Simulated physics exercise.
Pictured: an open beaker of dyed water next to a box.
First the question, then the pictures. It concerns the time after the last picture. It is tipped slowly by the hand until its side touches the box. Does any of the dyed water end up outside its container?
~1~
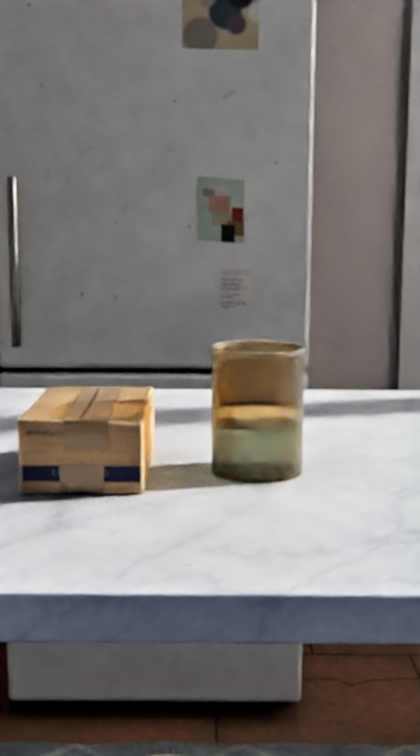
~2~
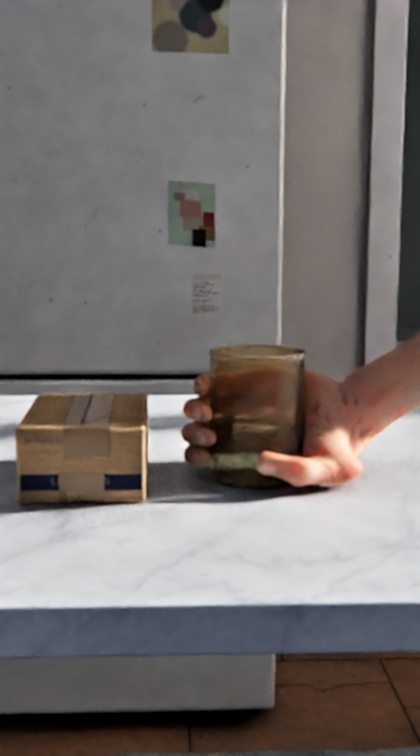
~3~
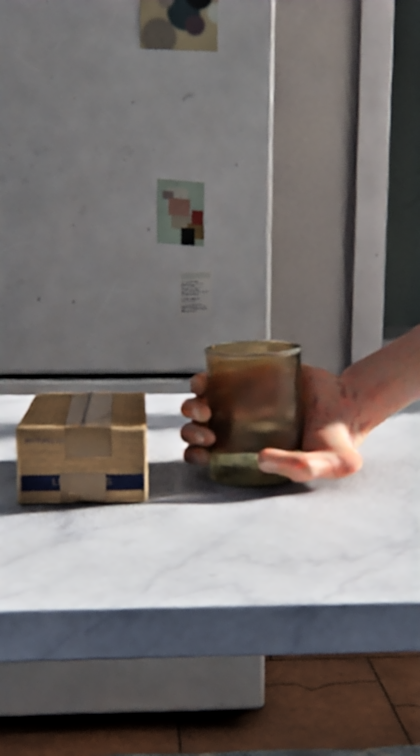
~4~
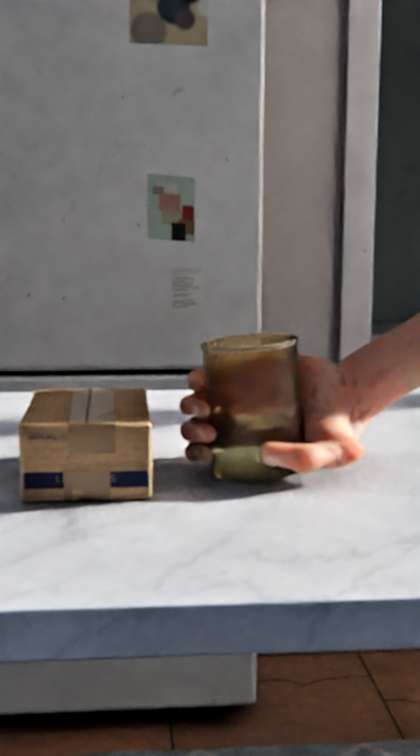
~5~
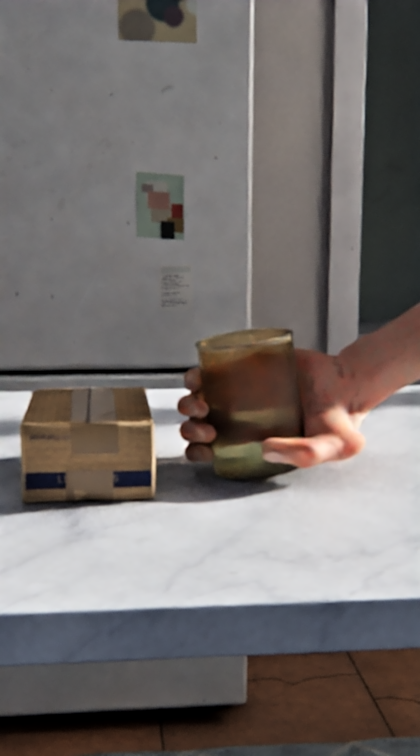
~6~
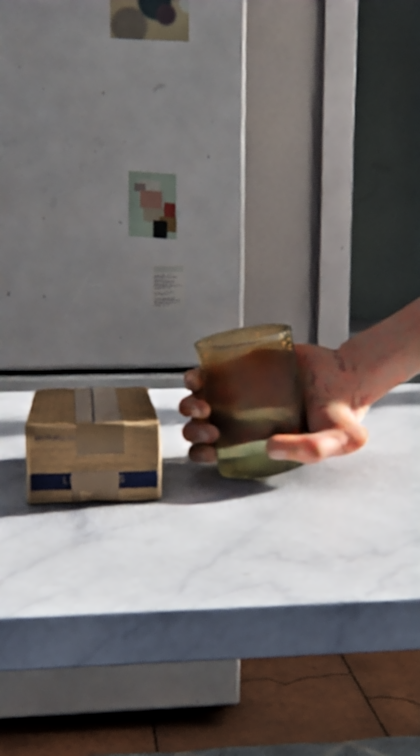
No.
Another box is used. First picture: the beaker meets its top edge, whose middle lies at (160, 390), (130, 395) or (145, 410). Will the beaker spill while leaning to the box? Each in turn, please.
Going through them one by one, I get a clean result, a clean result and a clean result.
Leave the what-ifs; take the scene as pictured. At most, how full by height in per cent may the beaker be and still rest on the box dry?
About 70 %.
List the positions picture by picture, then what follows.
In the first picture, it stands upright; beaker (258, 407) about a third full.
The second picture shows a hand takes hold; beaker about a third full, surface at (257, 427); box (87, 443).
In the third picture, it is leaning; beaker (255, 410) about a third full.
The fourth picture shows tipping on its foot; beaker about a third full, surface at (255, 419); box (89, 440).
In the fifth picture, the top moves towards the box; beaker (252, 400) about a third full.
The sixth picture shows on the way over; beaker about a third full, surface at (257, 413); box (93, 440).
A moment on, the beaker leans by about 25°; all is still inside.
Further on, the beaker leans by about 35°; all is still inside.
When it is over, the beaker leans by about 40°, against the box; all is still inside.
